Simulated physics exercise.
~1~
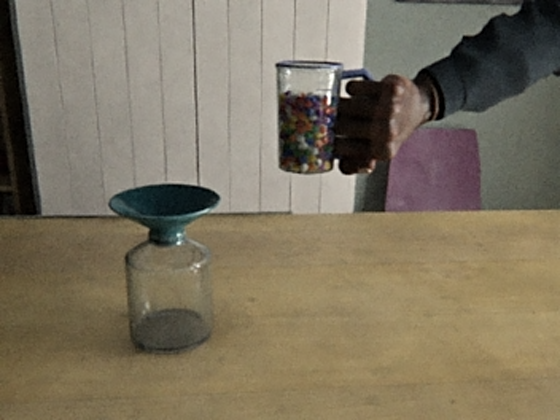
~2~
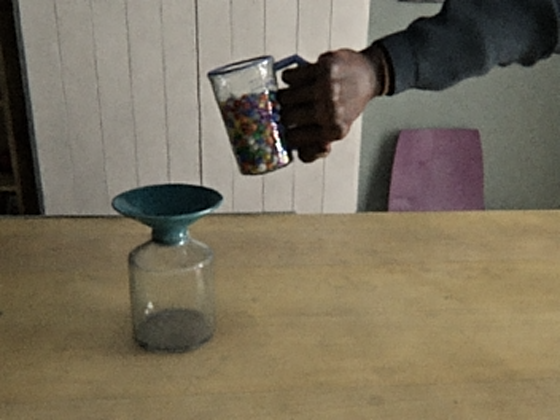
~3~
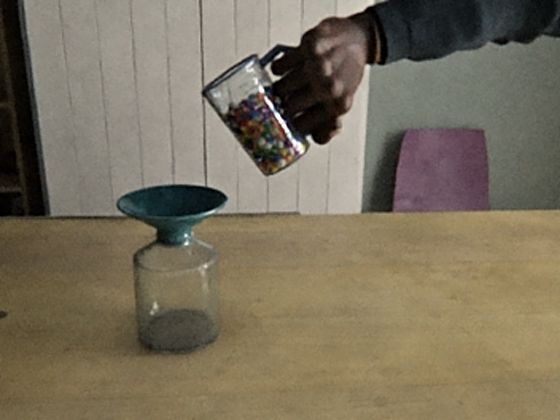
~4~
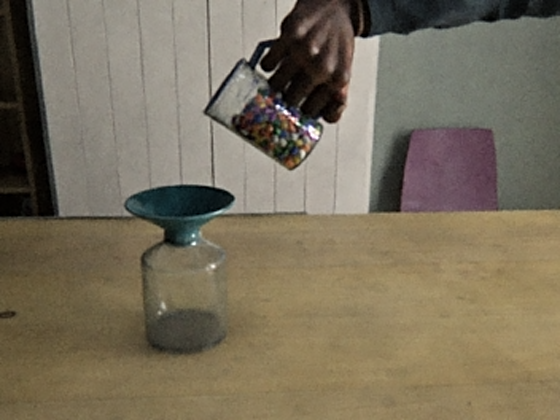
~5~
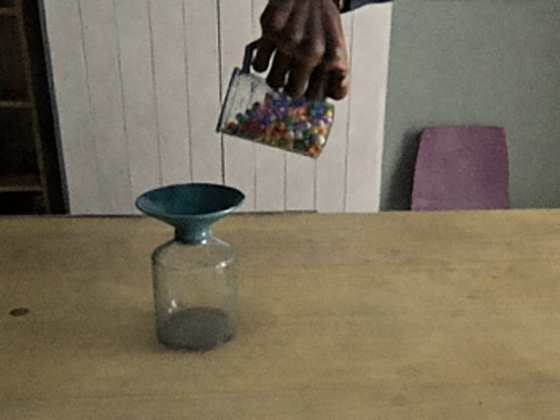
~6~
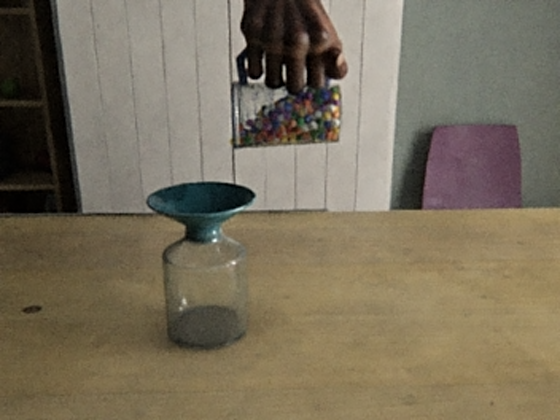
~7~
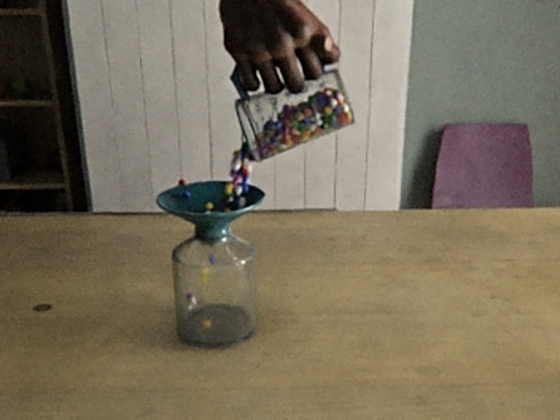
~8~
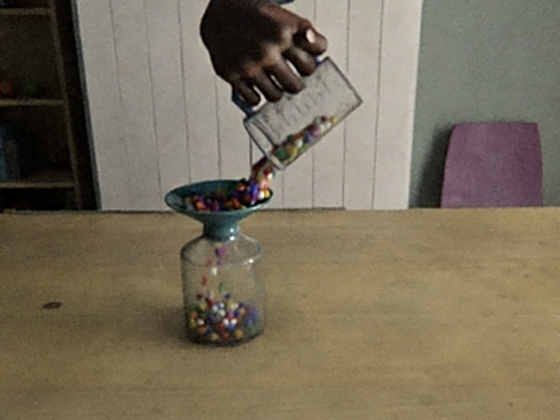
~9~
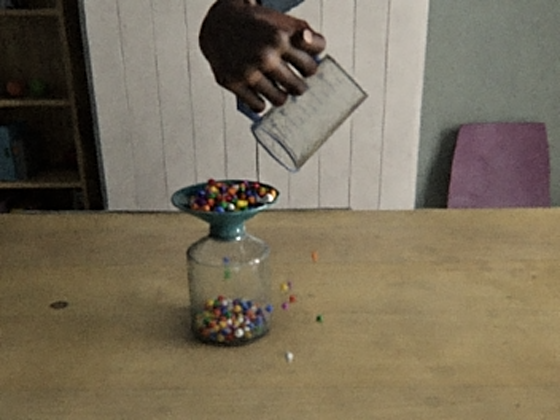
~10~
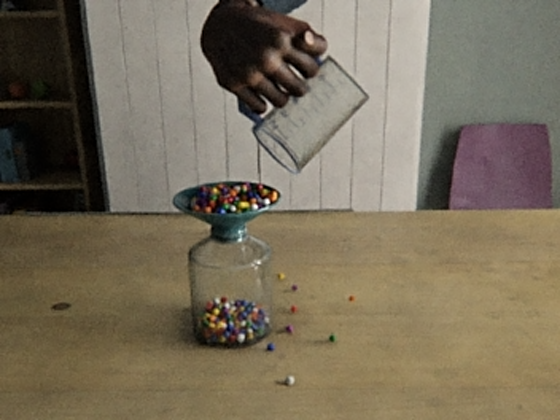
On a wooden table, a hand tipped a clear cup of colourful beads over a teal funnel in a glass jar until the cup was empty, leaving the jar partly filled, the funnel heaped with beads and a few scattered on the table.
